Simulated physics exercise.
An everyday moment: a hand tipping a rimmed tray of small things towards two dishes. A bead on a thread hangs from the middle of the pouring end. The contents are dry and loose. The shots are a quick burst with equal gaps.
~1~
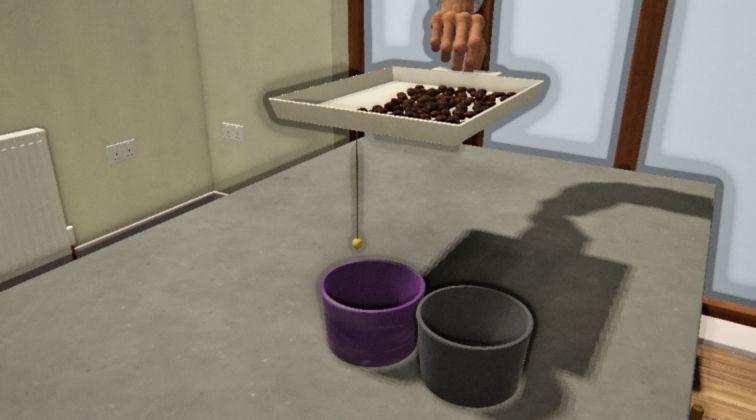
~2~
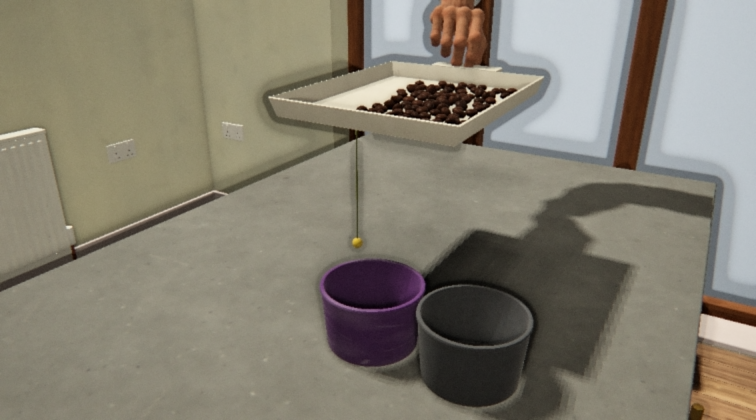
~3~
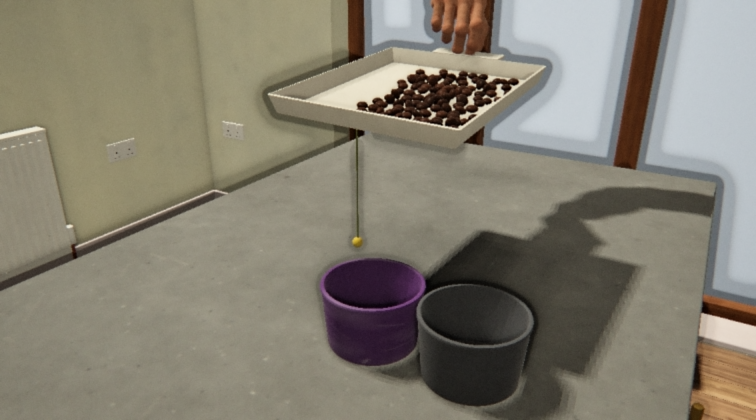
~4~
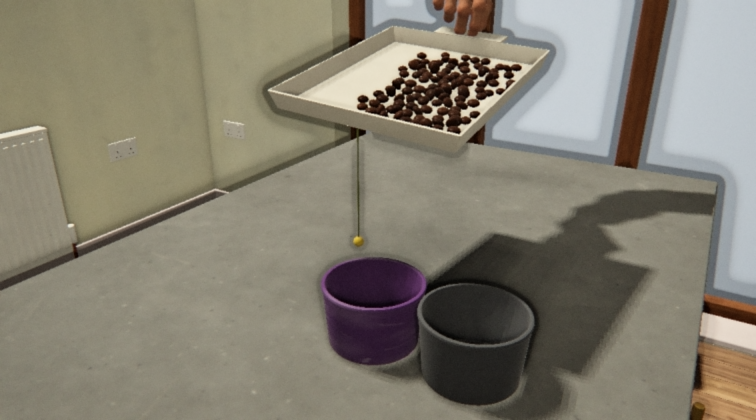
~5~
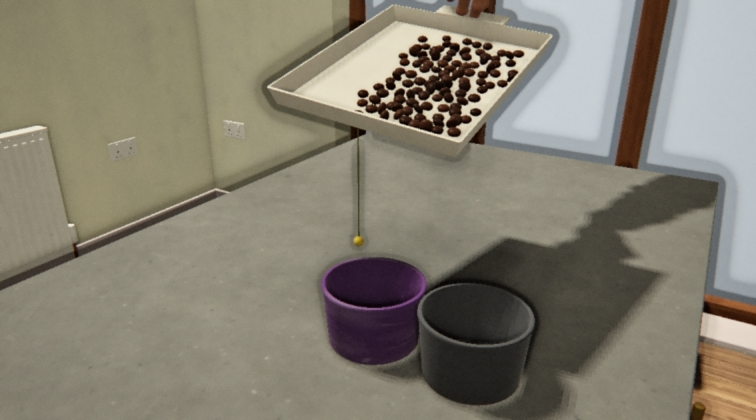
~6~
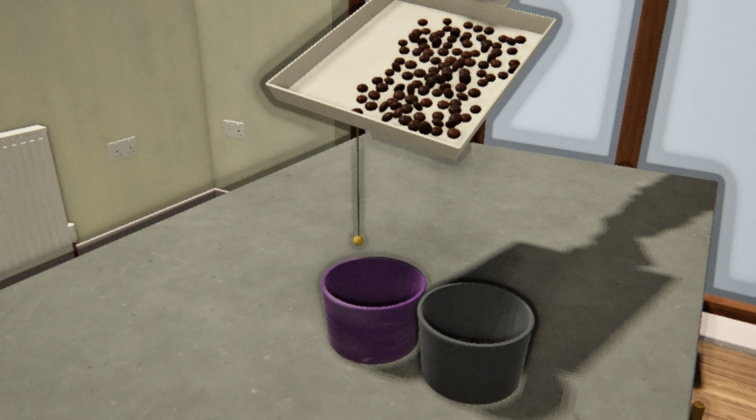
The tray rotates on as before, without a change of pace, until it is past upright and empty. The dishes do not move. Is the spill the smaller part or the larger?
Caught overall: More than half.
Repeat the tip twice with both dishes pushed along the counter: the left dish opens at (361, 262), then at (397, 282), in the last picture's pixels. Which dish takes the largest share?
In turn: The right dish; left.
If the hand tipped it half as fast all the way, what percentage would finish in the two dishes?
Some 70 per cent.
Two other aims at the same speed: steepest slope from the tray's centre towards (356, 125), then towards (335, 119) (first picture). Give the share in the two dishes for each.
Roughly 30 per cent, and 0 per cent.
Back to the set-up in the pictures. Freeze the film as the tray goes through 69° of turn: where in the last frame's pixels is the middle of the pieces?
At about (433, 136).
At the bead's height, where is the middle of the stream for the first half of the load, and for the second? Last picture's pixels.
First near (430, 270), later near (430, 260).
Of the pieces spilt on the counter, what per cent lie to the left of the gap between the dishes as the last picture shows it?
Roughly 20 in a hundred.
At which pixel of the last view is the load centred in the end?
Around (419, 336).
Soon, tray tipped steeply; nearly all on the tray; a small part in the air.
A while on, tray tipped past a quarter turn; a small part on the tray; about a quarter in the right dish; about a third in the left dish; about a quarter outside both; about a quarter in the air.
Towards the end, tray tipped past a quarter turn; about a quarter in the right dish; about a third in the left dish; about a third outside both.
Finally, tray tipped past a quarter turn; about a quarter in the right dish; about a third in the left dish; about a third outside both.
